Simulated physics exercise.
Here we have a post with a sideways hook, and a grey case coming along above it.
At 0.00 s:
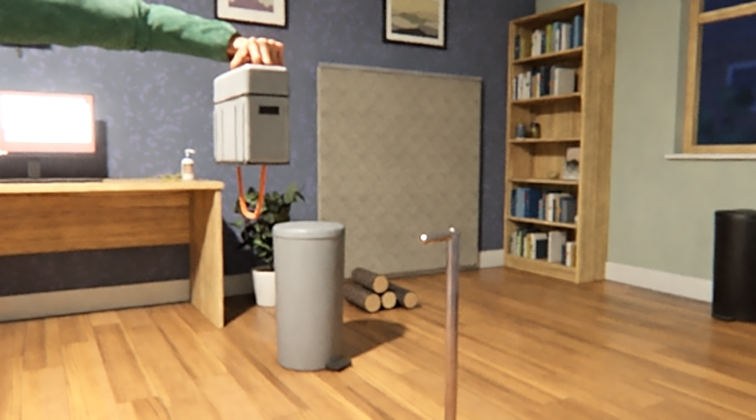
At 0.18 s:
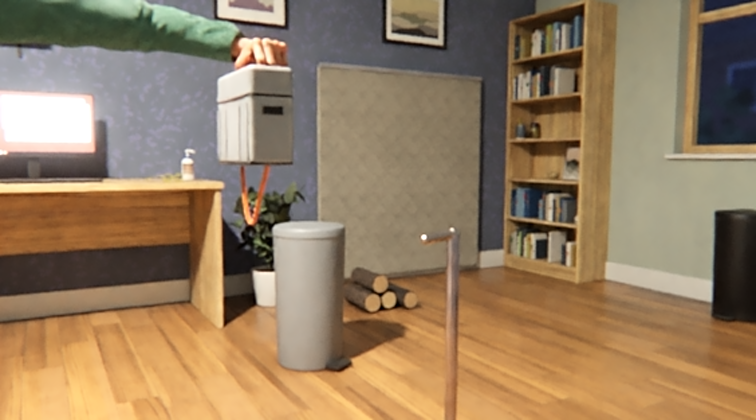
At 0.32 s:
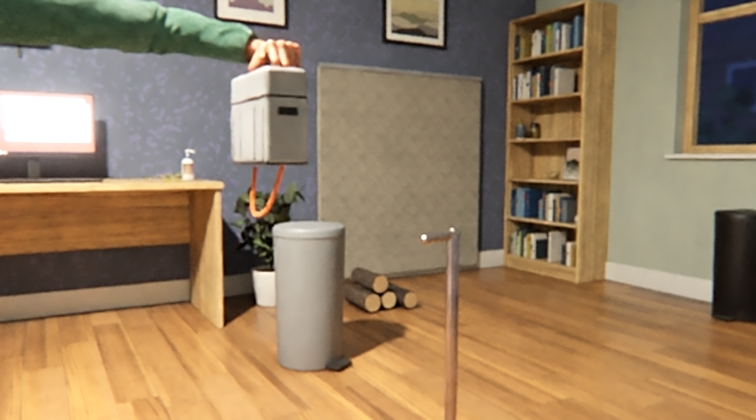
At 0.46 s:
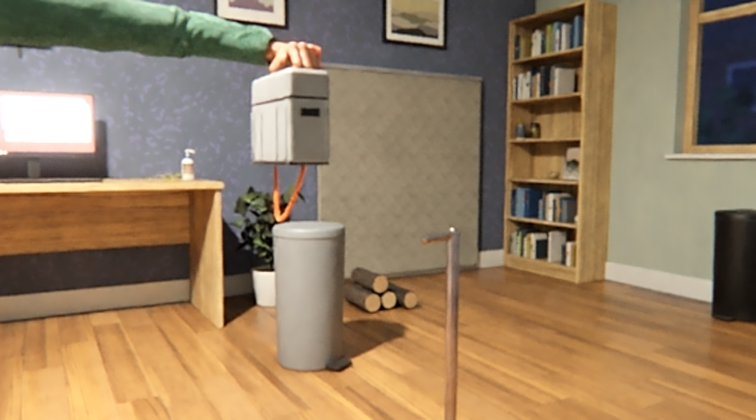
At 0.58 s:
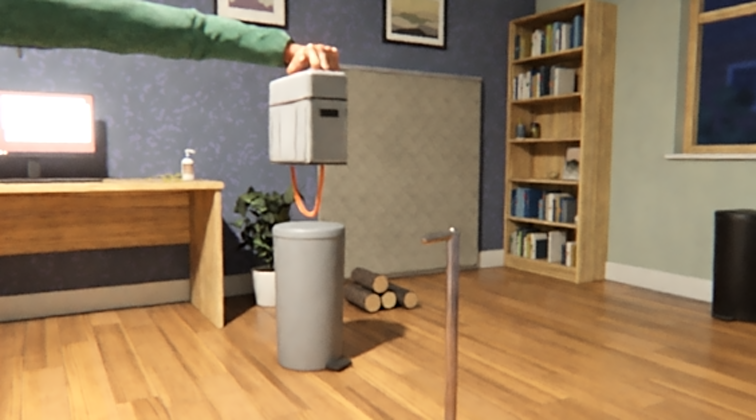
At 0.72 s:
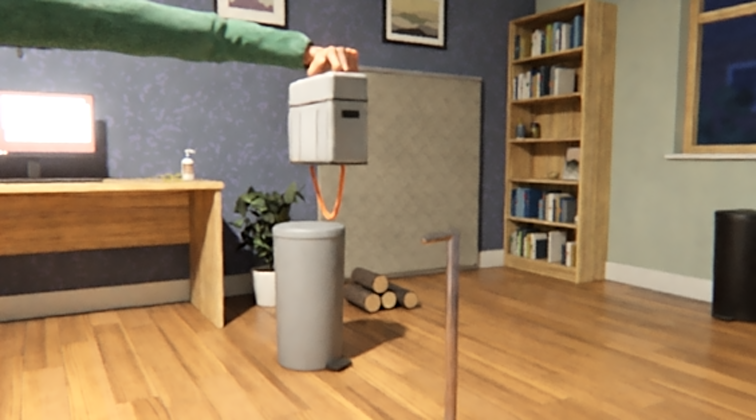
In a home office with a wooden floor and blue-grey walls, a still camera looks across at a desk with a lit screen on the left and a tall bookcase on the right. A green-sleeved arm holds a grey case with an orange loop beneath it, near a grey pedal bin, stacked logs and a thin hooked post. The hand carries the case steadily rightward above the bin, the loop swaying slightly.
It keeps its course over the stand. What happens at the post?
The grey case goes by freely.
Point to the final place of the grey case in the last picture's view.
At about (556, 131).
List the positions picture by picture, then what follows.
Grey case (250, 119); hook tip (426, 240), in the first frame.
Grey case (254, 119); bottom of the loop (251, 222), in the second frame.
Grey case (268, 119), in the third frame.
Grey case (289, 120); bottom of the loop (279, 219), in the fourth frame.
Grey case (306, 121), in the fifth frame.
Grey case (327, 122); bottom of the loop (329, 217); hook tip (426, 240); hook points towards it, loop hangs above the hook, in the sixth frame.
After 1.40 s, case nearing the post near (414, 125).
After 2.24 s, case past the post near (505, 129).
At rest, case past the post near (556, 131). The grey case comes away clean.
